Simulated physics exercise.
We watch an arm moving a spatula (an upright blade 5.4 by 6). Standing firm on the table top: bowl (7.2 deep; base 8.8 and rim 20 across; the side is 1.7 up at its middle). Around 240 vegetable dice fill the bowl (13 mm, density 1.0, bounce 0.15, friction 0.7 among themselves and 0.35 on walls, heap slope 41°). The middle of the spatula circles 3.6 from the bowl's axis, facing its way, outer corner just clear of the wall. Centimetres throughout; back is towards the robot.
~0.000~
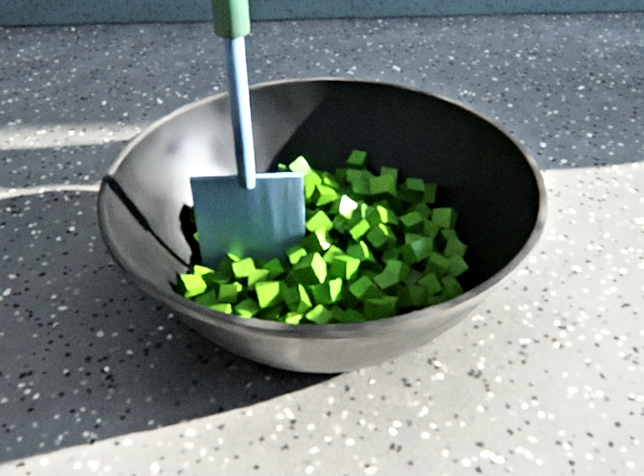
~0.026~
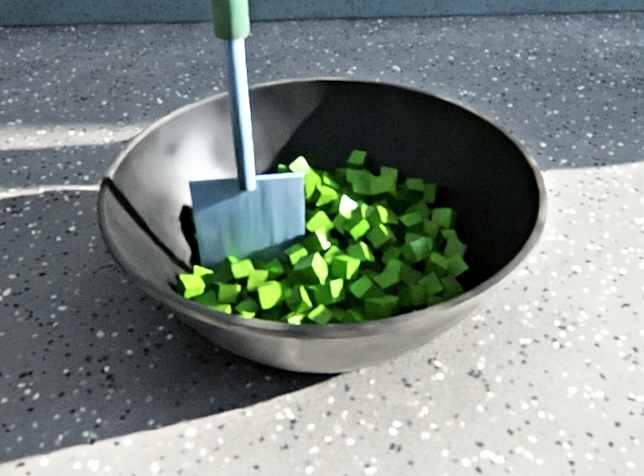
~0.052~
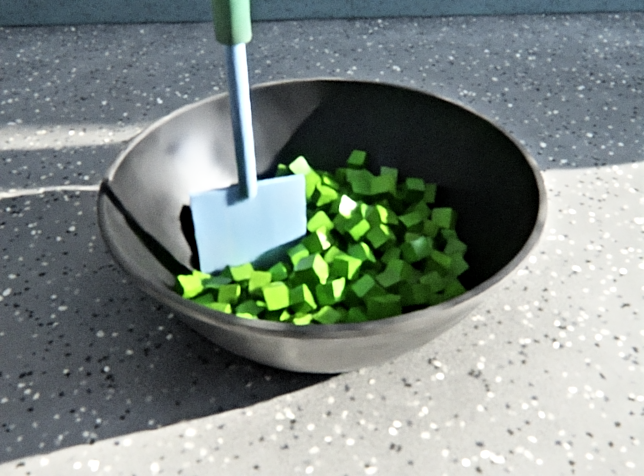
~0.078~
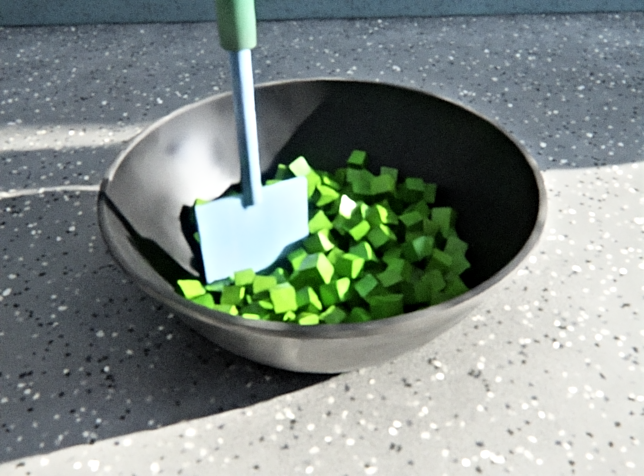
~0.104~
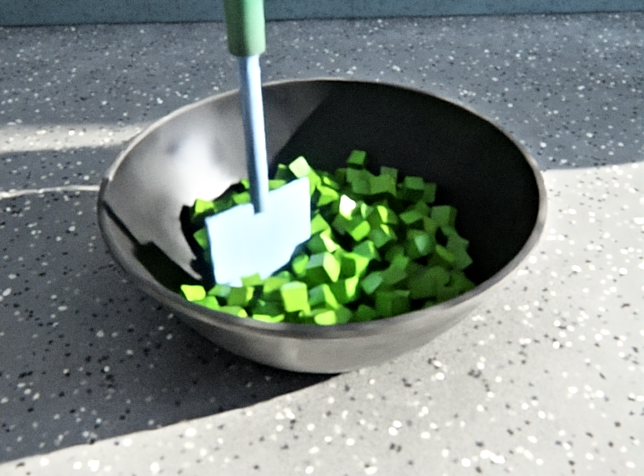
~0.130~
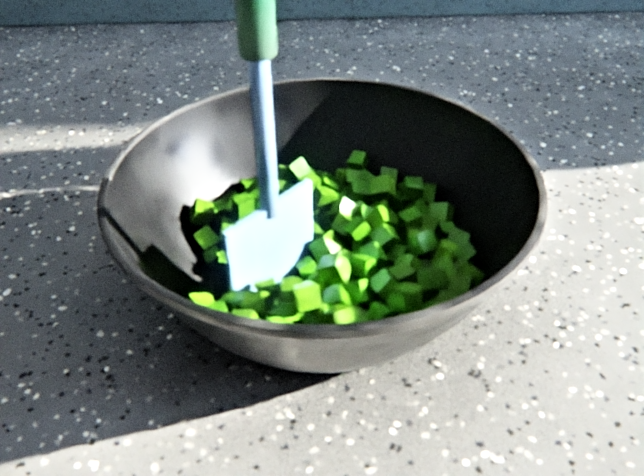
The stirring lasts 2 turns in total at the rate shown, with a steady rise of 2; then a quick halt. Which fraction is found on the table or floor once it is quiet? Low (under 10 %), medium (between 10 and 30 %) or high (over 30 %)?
On the table or floor the share is low, under 10 %.
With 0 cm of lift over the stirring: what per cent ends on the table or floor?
Some 15 per cent.
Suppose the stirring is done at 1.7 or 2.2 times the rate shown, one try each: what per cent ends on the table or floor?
Some 20 and 20 per cent.
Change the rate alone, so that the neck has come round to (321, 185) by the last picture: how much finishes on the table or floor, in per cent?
About 20 per cent.
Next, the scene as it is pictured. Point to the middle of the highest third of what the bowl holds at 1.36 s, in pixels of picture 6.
At about (385, 154).
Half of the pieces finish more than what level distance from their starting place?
About 9 cm.
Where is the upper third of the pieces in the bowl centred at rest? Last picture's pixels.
At about (254, 234).
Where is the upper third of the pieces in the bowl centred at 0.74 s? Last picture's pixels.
At about (194, 198).
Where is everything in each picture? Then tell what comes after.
The first frame shows spatula neck at (244, 149), 0° round; upper third of the load around (345, 233), from x 190 to 455, top at y 160; 240 in the bowl.
The second frame shows spatula neck at (243, 151), 4° round; upper third of the load around (344, 233), from x 190 to 455, top at y 160.
The third frame shows spatula neck at (245, 157), 14° round; upper third of the load around (339, 240), from x 190 to 455, top at y 160.
The fourth frame shows spatula neck at (249, 164), 25° round; upper third of the load around (337, 255), from x 190 to 460, top at y 160.
The fifth frame shows spatula neck at (257, 171), 36° round; upper third of the load around (335, 267), from x 190 to 460, top at y 160.
The sixth frame shows spatula neck at (267, 177), 47° round; upper third of the load around (345, 267), from x 200 to 470, top at y 160; 240 in the bowl.
After 0.74 s, 313° round, highest piece 8 above the table; 238 in the bowl, 2 on the table or floor.
After 1.36 s, 219° round, highest piece 8 above the table; 235 in the bowl, 5 on the table or floor.
After 1.87 s, 0° round, highest piece 8 above the table; 233 in the bowl, 7 on the table or floor.
After 2.57 s, 0° round, highest piece 8 above the table; 233 in the bowl, 7 on the table or floor.
At rest, 233 in the bowl, 7 on the table or floor. That is 3 % on the table or floor.
